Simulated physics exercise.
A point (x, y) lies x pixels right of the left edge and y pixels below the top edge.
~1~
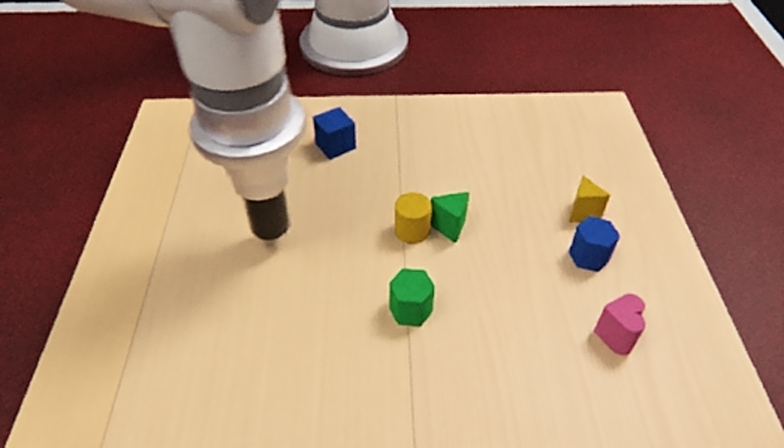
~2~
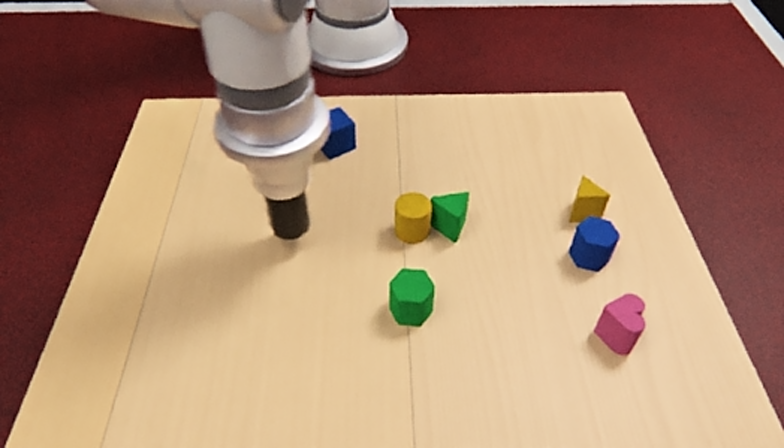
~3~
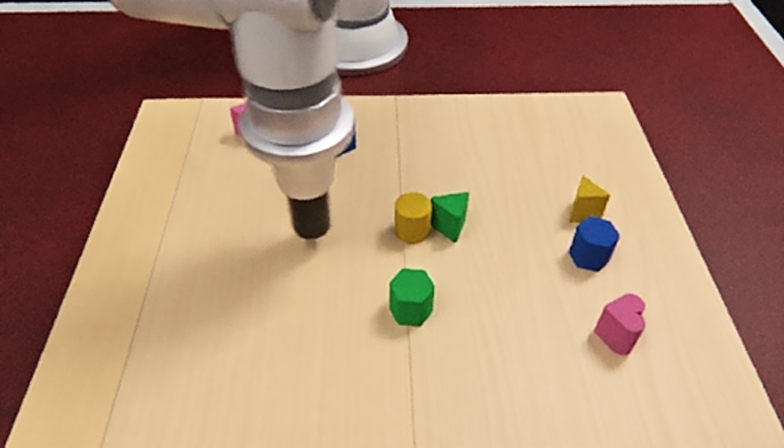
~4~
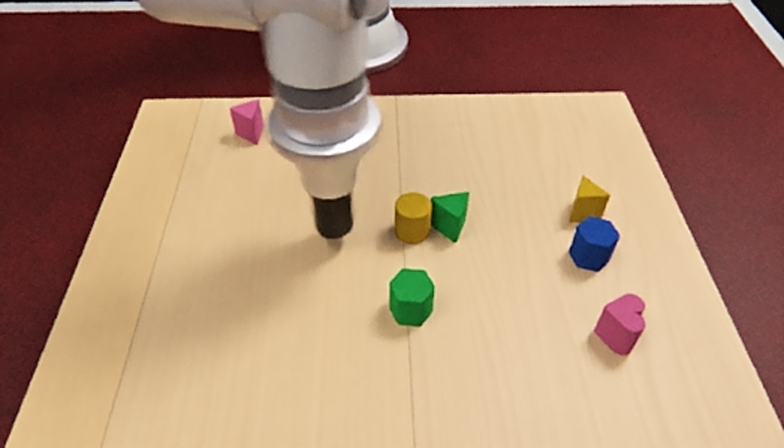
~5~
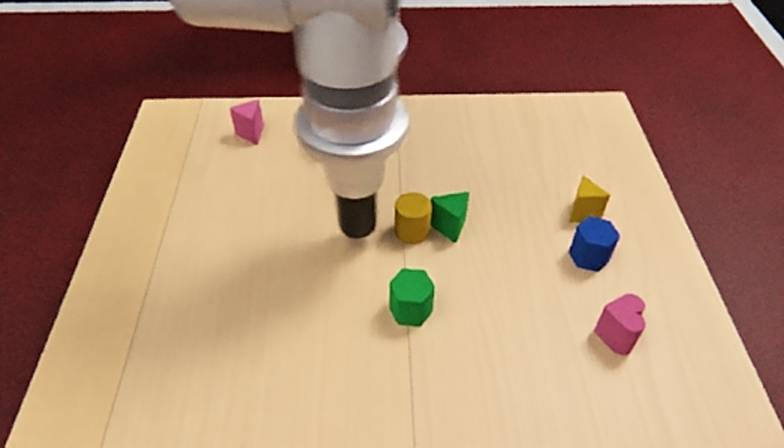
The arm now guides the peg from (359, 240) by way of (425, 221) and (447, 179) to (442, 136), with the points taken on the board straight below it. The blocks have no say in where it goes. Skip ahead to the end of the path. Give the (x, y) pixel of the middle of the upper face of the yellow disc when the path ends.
It will likely be found at (486, 179).
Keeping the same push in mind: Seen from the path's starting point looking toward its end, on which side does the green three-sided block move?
It moves off to the right.
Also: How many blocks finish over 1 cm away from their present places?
That's two.
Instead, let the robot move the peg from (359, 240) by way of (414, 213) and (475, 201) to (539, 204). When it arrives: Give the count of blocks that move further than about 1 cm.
I count two.
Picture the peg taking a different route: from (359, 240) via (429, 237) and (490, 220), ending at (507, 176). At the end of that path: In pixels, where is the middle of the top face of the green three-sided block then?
Its top centre lands on (543, 154).
On the path given first. One third of the way, peg (426, 206); yellow disc (464, 190); green three-sided block (495, 193), turned 55° clockwise.
Two thirds of the way, peg (448, 164); yellow disc (486, 179); green three-sided block (514, 193), turned 65° clockwise.
At the end, peg (443, 121); green six-sided block not moved; yellow disc (486, 179); green three-sided block (514, 193), turned 65° clockwise.
